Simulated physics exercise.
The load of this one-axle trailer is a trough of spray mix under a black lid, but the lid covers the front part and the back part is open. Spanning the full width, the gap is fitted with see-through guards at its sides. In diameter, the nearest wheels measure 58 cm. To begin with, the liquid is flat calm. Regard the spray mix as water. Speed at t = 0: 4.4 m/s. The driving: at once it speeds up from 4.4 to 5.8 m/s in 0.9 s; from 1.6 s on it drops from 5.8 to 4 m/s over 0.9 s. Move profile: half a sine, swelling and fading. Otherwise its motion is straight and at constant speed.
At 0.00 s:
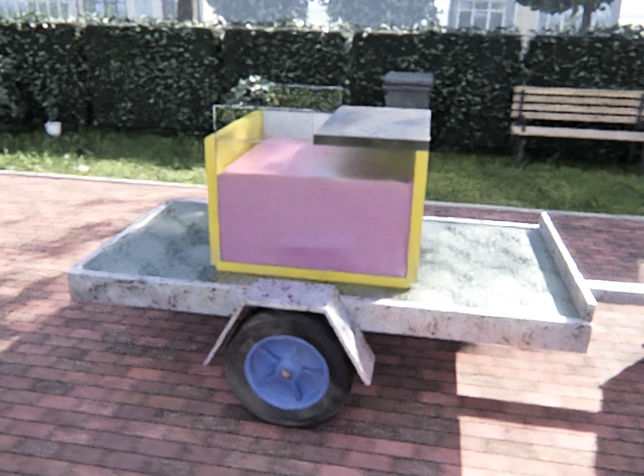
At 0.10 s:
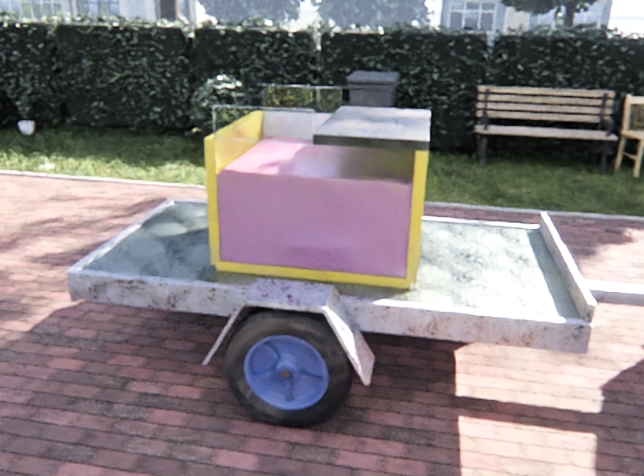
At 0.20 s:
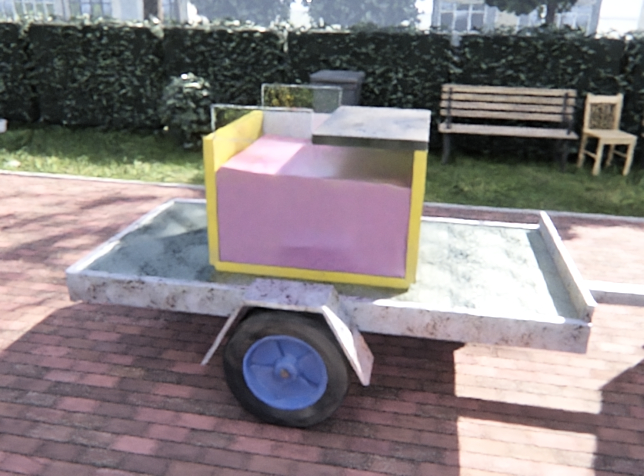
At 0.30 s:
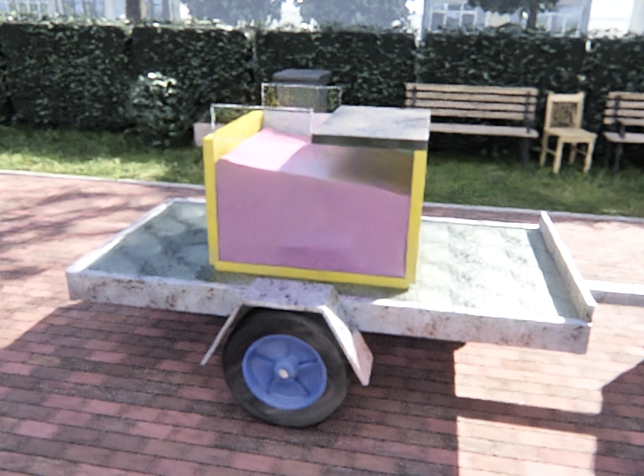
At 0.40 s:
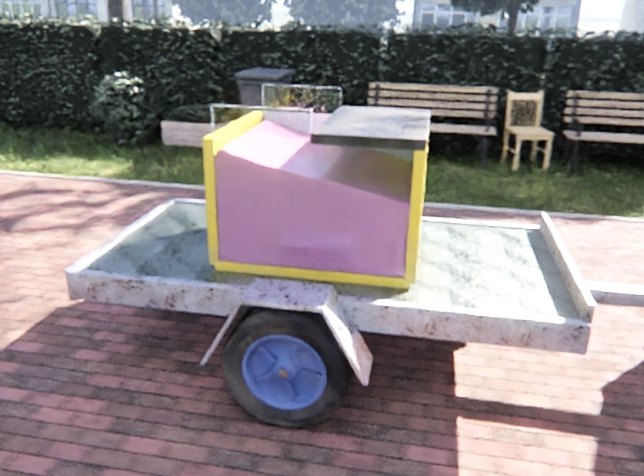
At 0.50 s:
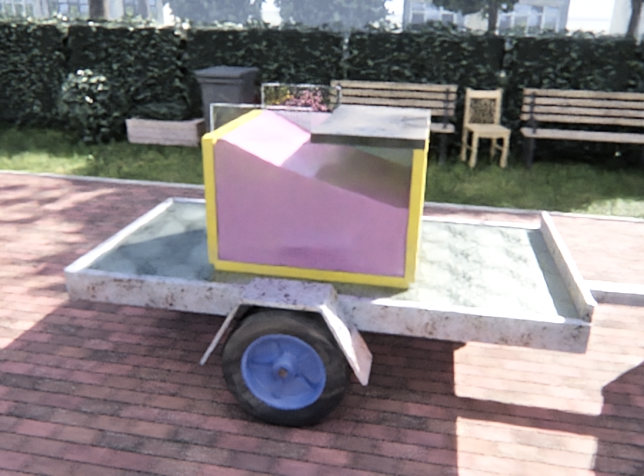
A small one-axle trailer rolled to the right past a hedge and benches, while the pink liquid in its yellow-edged box, partly covered by a black lid, tilted steadily higher toward the left.
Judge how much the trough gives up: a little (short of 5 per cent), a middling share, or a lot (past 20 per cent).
It gives up a little.
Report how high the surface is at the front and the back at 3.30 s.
At the front the surface is at 44 cm, while at the back it is at 38 cm.
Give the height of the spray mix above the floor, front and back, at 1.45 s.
About 52 cm at the front, 36 cm at the back.
After 1.45 s the surface stands 35 cm at the back and 51 cm at the front; 1 per cent is out, over the back.
After 2.40 s the surface stands 41 cm at the back and 56 cm at the front; 1 per cent is out, over the back.
After 3.30 s the surface stands 38 cm at the back and 44 cm at the front; 1 per cent is out, over the back.
After 5.39 s 1 per cent is out, over the back, 3 of 324 litres.
